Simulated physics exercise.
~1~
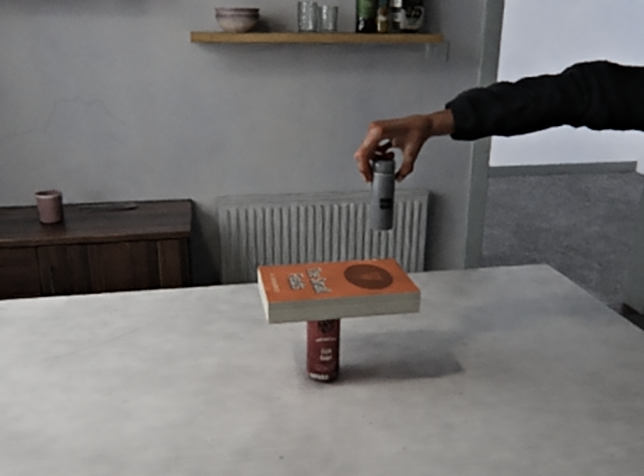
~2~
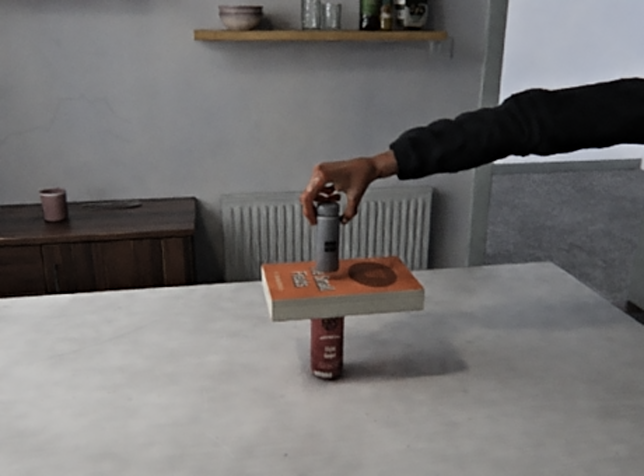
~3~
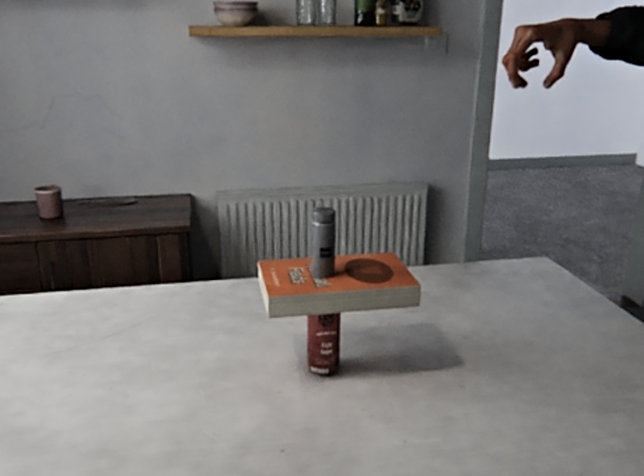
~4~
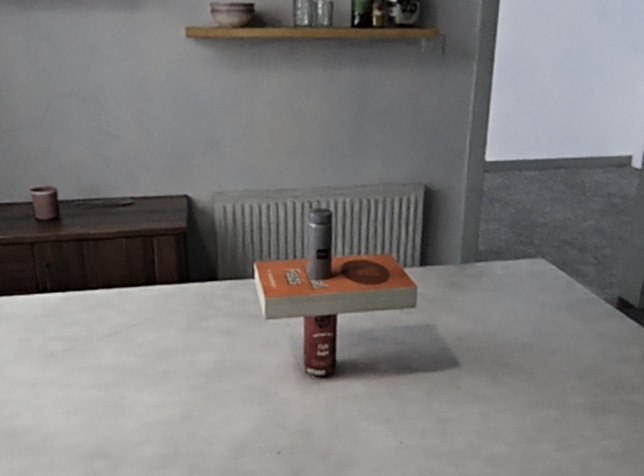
At first, an orange book lies flat across the top of an upright red can on a pale table, while a hand reaches in from the right, holding a small grey shaker above the book. The hand moves left and lowers the shaker upright onto the book, close to the spot above the can. Then the fingers let go and the hand draws back to the right. The arm leaves the view, and the shaker stays where it was set. At the end, the can, book and shaker stand still, balanced in one stack.
